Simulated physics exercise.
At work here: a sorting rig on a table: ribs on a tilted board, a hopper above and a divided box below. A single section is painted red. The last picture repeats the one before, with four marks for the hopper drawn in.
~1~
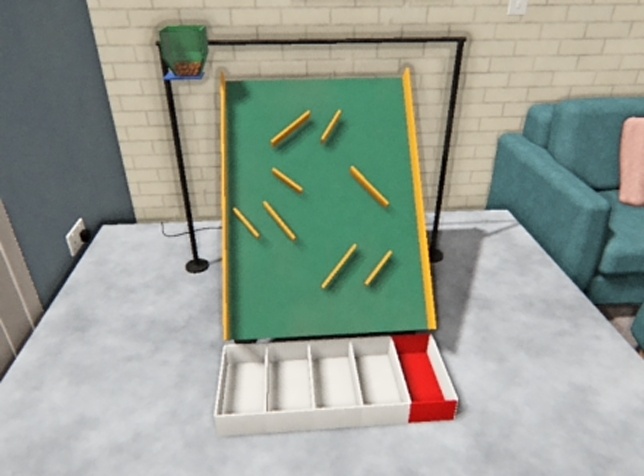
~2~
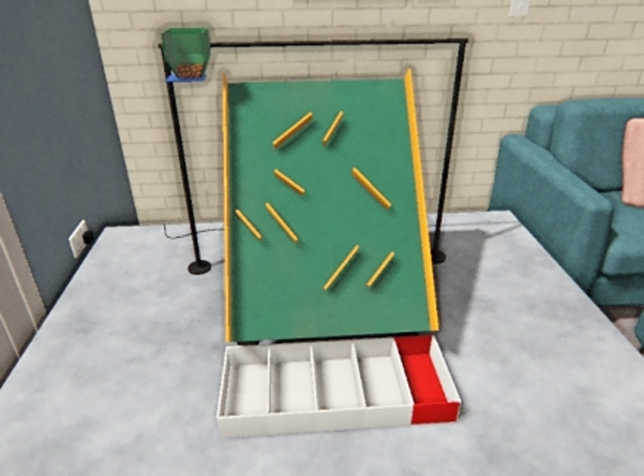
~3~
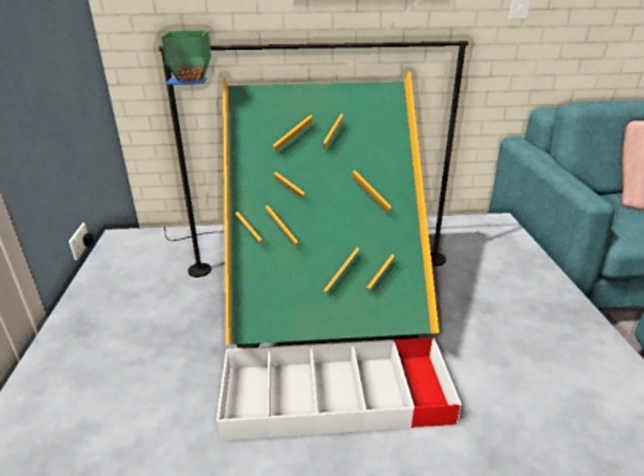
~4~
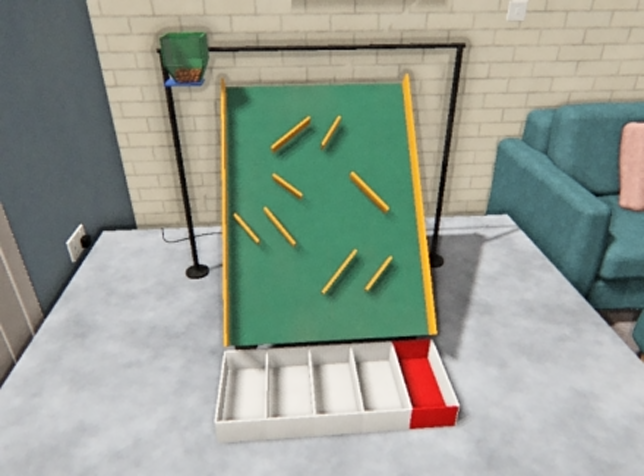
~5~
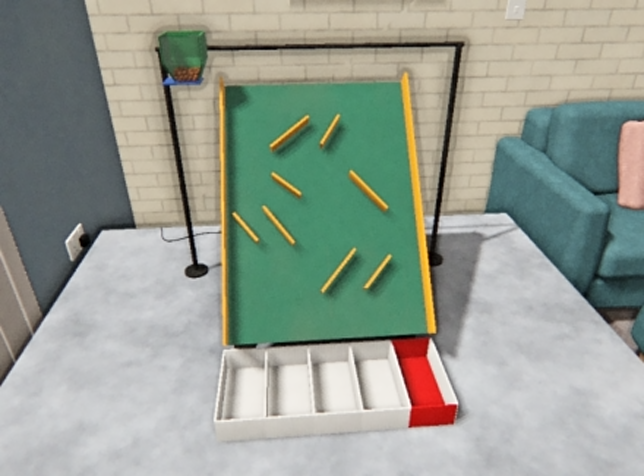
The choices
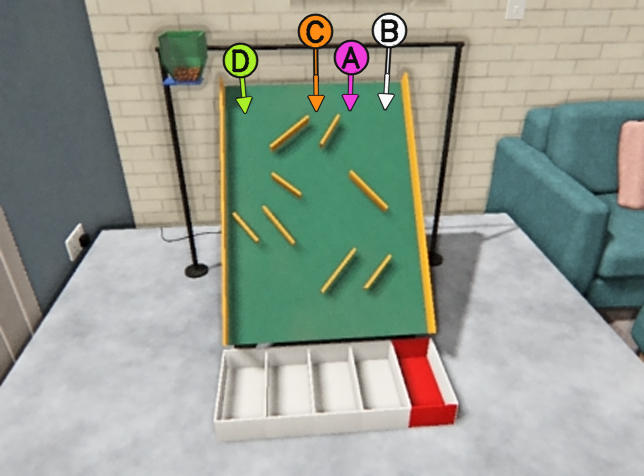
The clip opens on a tilted green board with eight yellow ribs, a small green hopper at its upper left and a divided white box below, its far-right section red. The view shifts very slightly, while the hopper, ribs and empty box show no movement of their own.
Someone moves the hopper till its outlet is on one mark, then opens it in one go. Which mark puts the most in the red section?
Choose B.
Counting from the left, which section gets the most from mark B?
The fifth.
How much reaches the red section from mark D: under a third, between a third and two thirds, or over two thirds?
Mark D gives under a third.
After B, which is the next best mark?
A it is.
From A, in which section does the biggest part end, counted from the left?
The fifth from the left.
On the marked copy, mark A meets the board at (350, 104); mark B meets the board at (385, 103); mark C meets the board at (316, 105); mark D meets the board at (244, 107).
With A, about two thirds in the red section, about a quarter in other sections, a small part outside the box.
With B, nearly all in the red section, a small part outside the box.
With C, none in the red section, nearly all in other sections.
With D, none in the red section, nearly all in other sections, a small part held on the board, a stray few outside the box.
